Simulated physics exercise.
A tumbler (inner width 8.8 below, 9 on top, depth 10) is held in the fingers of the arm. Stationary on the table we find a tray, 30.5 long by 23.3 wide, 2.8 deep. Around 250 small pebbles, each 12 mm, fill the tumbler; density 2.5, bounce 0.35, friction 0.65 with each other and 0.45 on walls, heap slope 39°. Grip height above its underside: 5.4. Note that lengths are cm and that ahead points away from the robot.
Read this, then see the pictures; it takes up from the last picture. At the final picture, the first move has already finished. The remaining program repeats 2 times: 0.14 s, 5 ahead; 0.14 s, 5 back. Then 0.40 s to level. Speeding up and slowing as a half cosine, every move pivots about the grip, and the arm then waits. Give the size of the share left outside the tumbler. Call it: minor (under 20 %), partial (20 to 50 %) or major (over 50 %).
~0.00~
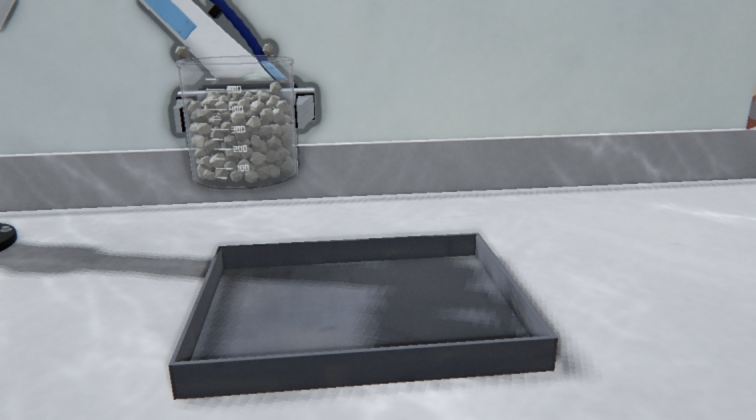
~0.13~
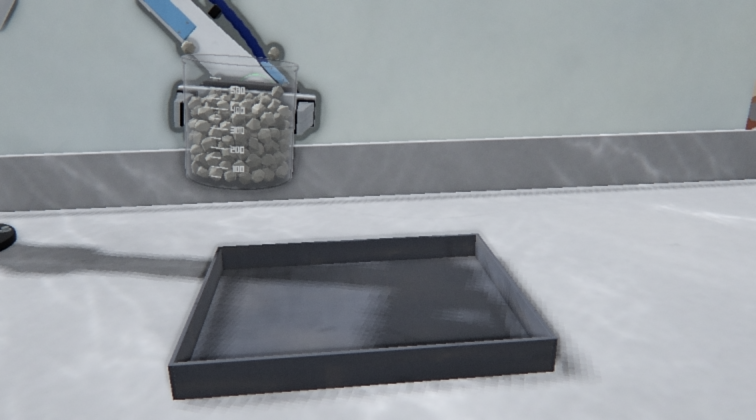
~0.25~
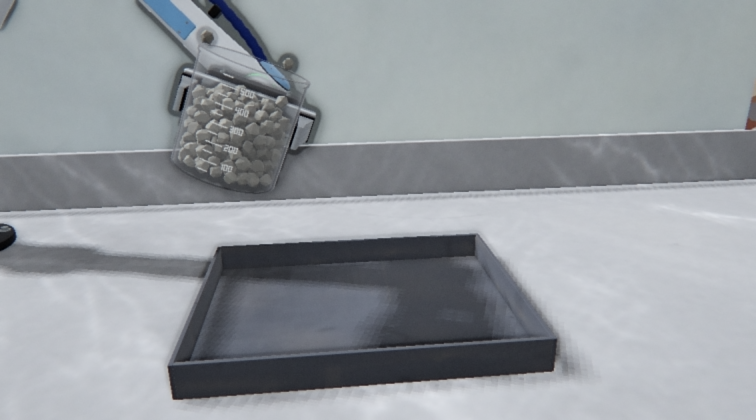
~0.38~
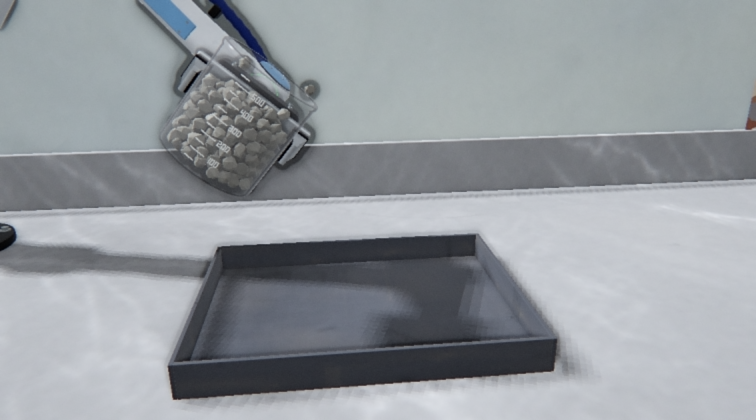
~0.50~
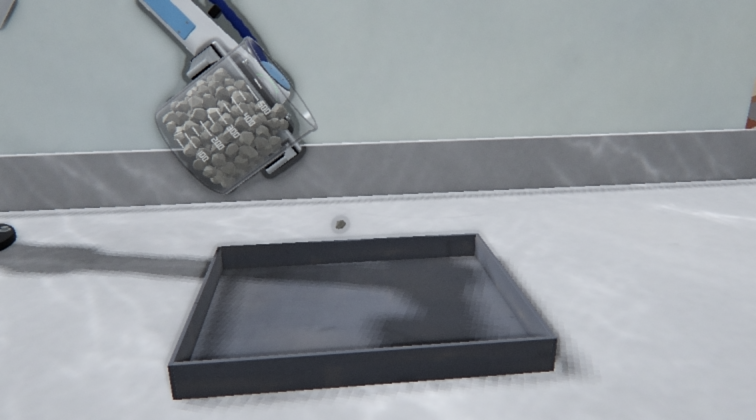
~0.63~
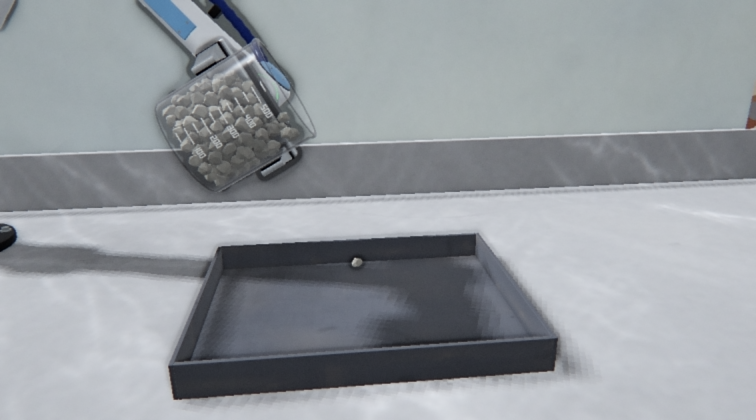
My call is minor.
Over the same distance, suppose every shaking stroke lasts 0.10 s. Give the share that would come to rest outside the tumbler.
Around 30 percent.
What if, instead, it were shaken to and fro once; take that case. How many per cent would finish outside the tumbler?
Approx. 10 per cent.
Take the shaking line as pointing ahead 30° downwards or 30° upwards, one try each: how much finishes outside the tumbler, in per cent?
First try about 5 %, second try about 25 %.
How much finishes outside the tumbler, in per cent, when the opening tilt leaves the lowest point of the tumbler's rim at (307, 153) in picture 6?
Somewhere around 45 %.
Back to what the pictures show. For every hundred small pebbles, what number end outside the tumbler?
I'd guess near 15 per cent.
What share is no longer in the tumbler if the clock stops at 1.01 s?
So far around 10 % is out.
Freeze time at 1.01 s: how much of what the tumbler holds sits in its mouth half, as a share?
Something near 35 per cent is there.
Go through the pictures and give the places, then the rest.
The first picture shows the tumbler middle at (242, 121), level; upper third of the load around (240, 109), from x 185 to 285, top at y 50; 248 in the tumbler.
The second picture shows the tumbler middle at (241, 121), tilted 6° forward; upper third of the load around (237, 110), from x 190 to 285, top at y 50.
The third picture shows the tumbler middle at (239, 121), tilted 21° forward; upper third of the load around (230, 110), from x 185 to 290, top at y 35.
The fourth picture shows the tumbler middle at (238, 120), tilted 40° forward; upper third of the load around (224, 107), from x 175 to 310, top at y 65; 247 in the tumbler, 1 in flight or on a rim.
The fifth picture shows the tumbler middle at (237, 119), tilted 55° forward; upper third of the load around (223, 106), from x 170 to 340, top at y 75; 247 in the tumbler, 1 in flight or on a rim.
The sixth picture shows the tumbler middle at (237, 119), tilted 61° forward; upper third of the load around (221, 103), from x 170 to 355, top at y 75; 247 in the tumbler, 1 in the tray.
After 1.01 s, tilted 61° forward, highest piece 22 above the table; 221 in the tumbler, 24 in the tray, 3 in flight or on a rim.
After 1.40 s, tilted 29° forward, highest piece 23 above the table; 214 in the tumbler, 31 in the tray, 3 in flight or on a rim.
After 1.79 s, level, highest piece 24 above the table; 214 in the tumbler, 34 in the tray.
After 2.84 s, level, highest piece 24 above the table; 214 in the tumbler, 34 in the tray.
In the end, 214 in the tumbler, 34 in the tray. That is 14 % outside the tumbler.
